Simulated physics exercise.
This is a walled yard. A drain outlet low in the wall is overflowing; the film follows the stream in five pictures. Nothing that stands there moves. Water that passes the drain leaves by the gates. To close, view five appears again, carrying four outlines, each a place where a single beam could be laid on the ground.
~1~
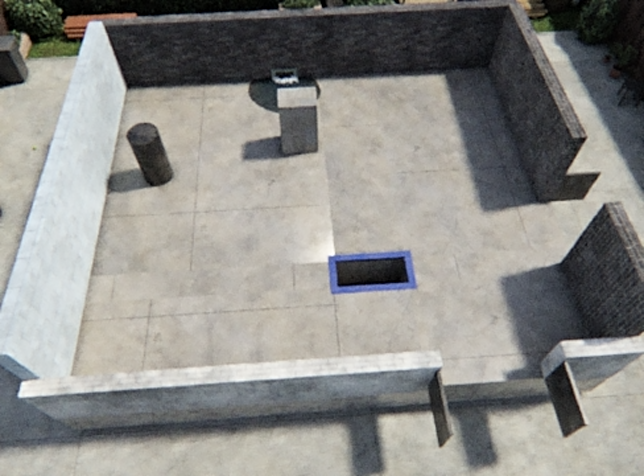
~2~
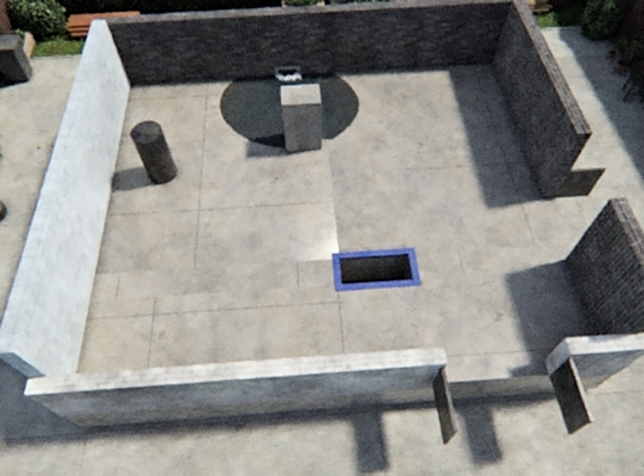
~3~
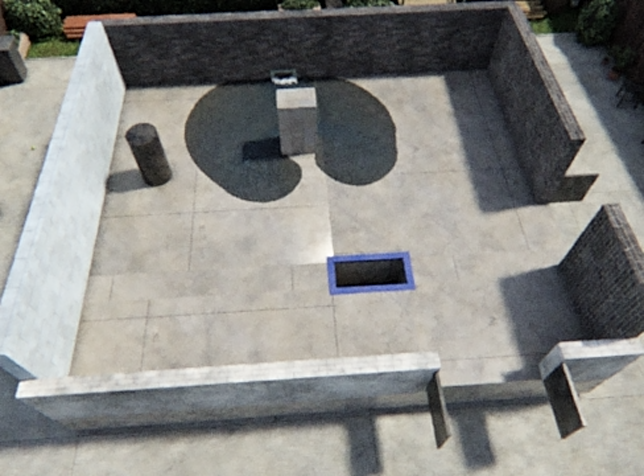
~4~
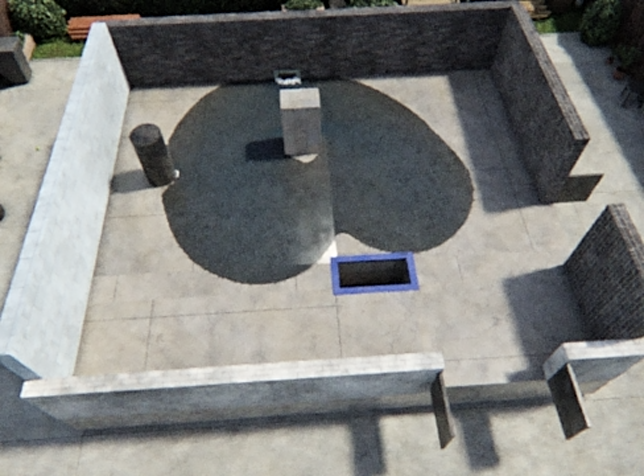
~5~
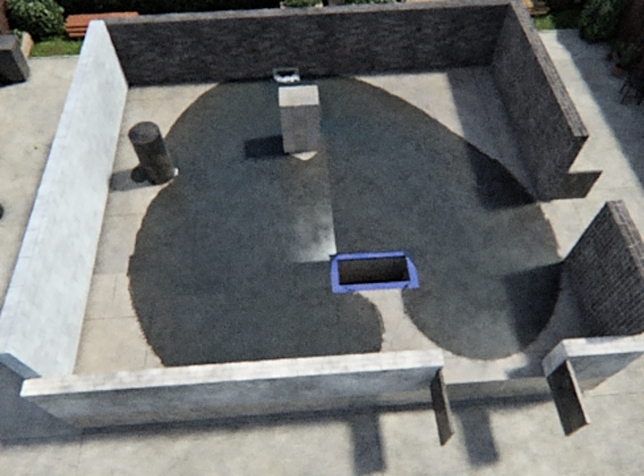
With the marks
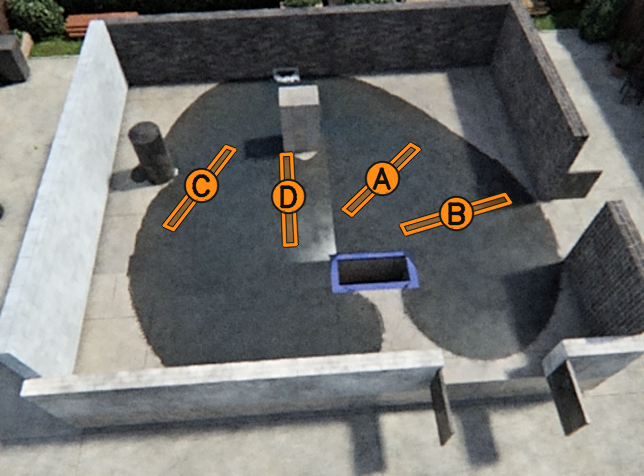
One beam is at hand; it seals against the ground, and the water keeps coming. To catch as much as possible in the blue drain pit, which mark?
Place B.
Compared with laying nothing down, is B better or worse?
It is better.
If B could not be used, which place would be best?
Here it is place C.
On the marked copy, A from (347, 212) to (414, 146); B from (403, 229) to (507, 198); C from (168, 227) to (230, 148); D from (290, 244) to (286, 154).
If A is chosen, about 12 % of the stream runs into the blue drain pit, about 86 % out by the gates.
If B is chosen, about 32 % of the stream runs into the blue drain pit, about 67 % out by the gates.
If C is chosen, about 20 % of the stream runs into the blue drain pit, about 79 % out by the gates.
If D is chosen, about 13 % of the stream runs into the blue drain pit, about 86 % out by the gates.
